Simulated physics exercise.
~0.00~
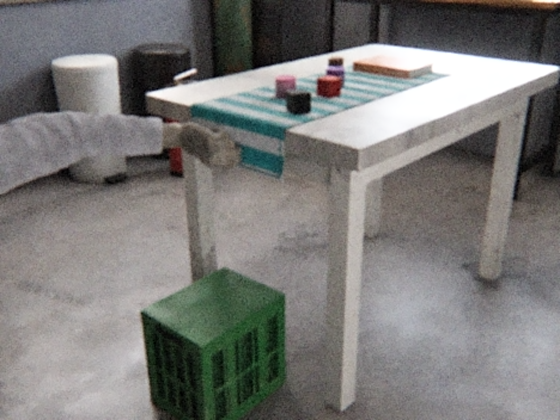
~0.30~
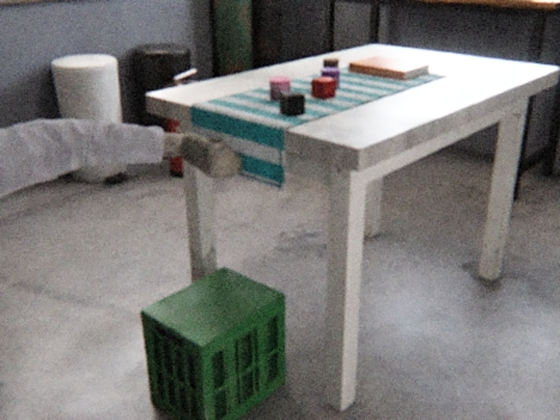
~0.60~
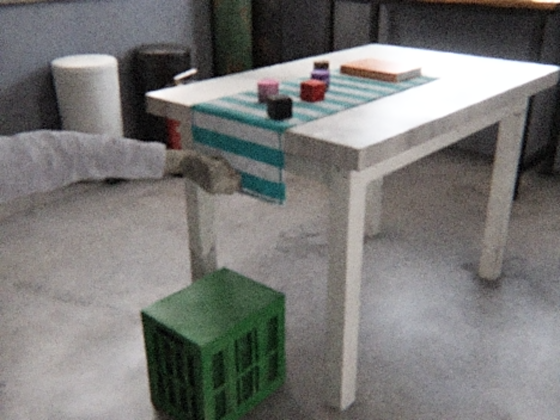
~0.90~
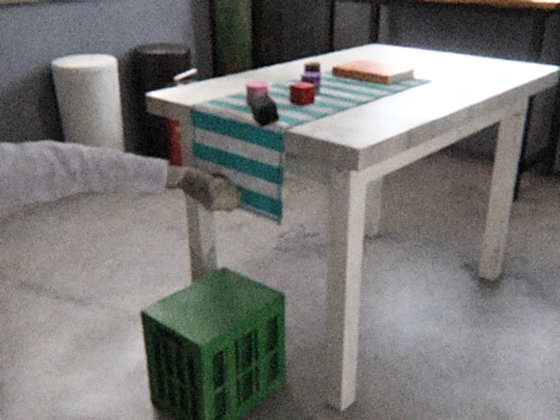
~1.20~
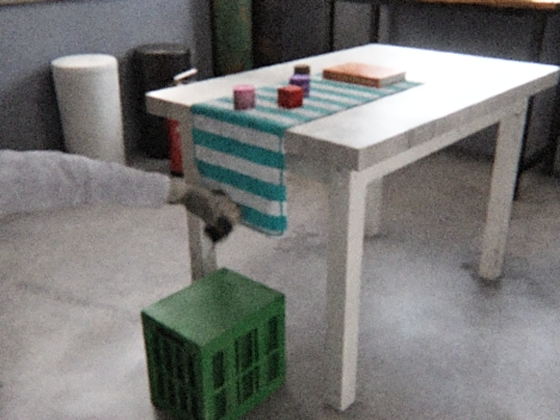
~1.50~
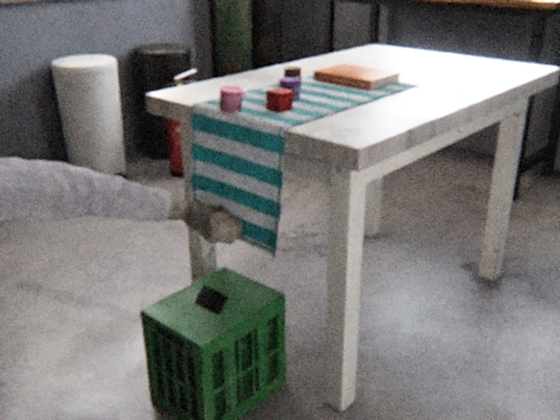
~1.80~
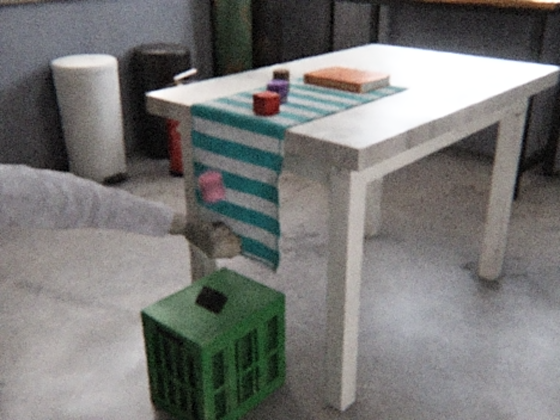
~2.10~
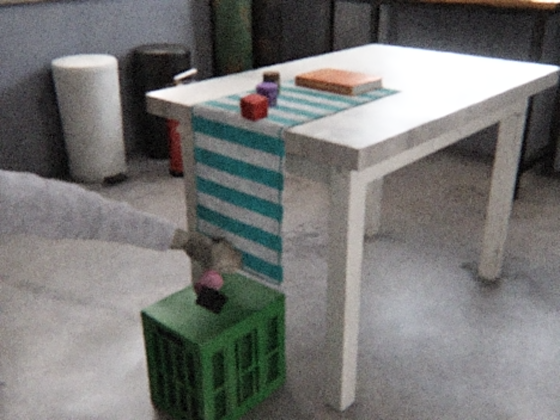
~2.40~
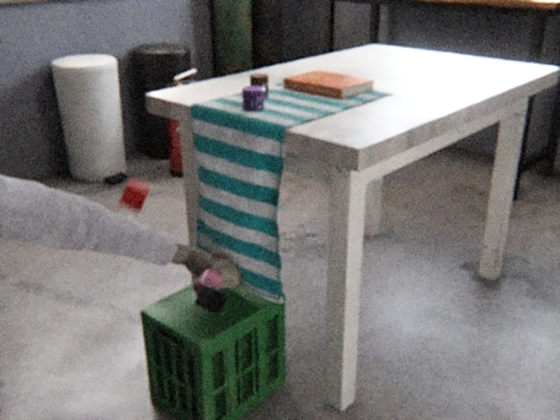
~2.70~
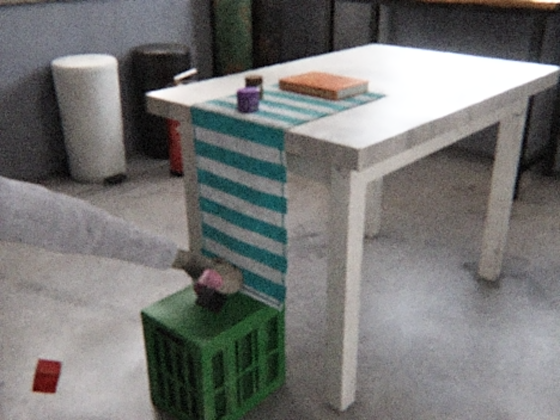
A hand slowly pulls a striped towel down off a table until three small objects fall.
